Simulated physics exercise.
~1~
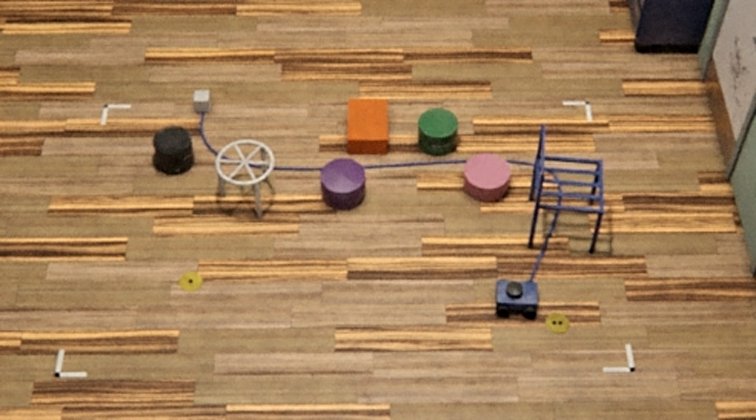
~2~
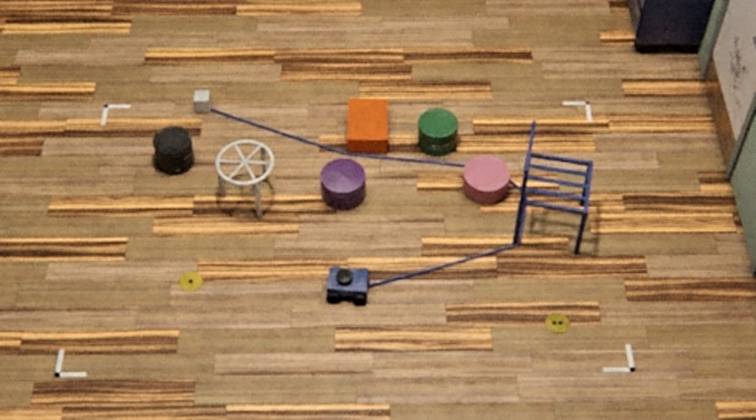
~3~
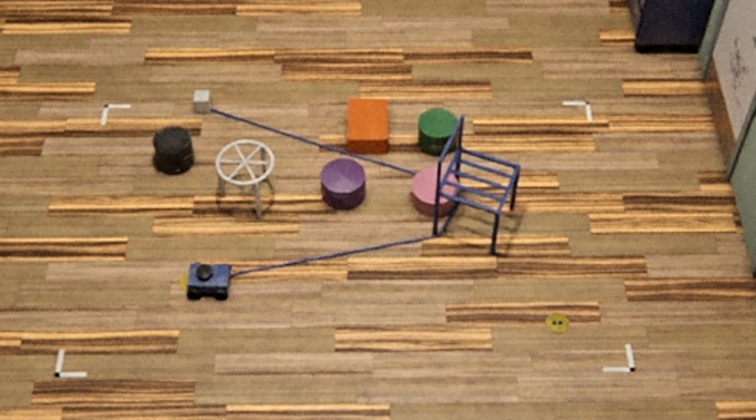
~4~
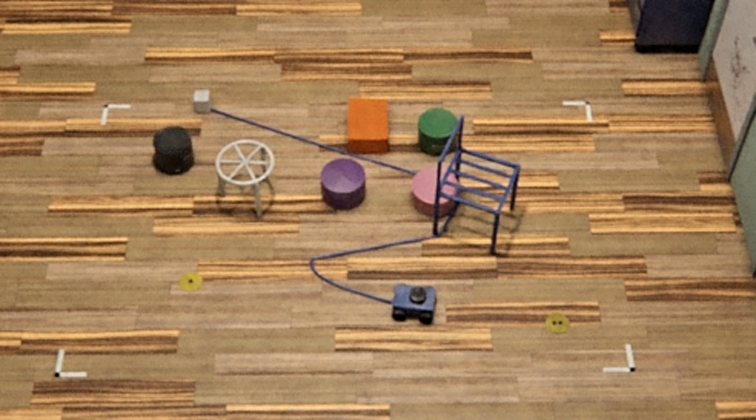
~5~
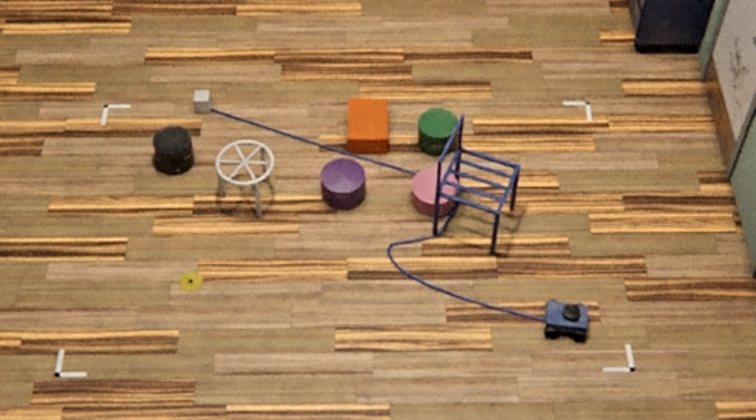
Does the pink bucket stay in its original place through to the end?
No, the pink bucket gets shifted to the left and ends up away from where it started, beside the blue chair.
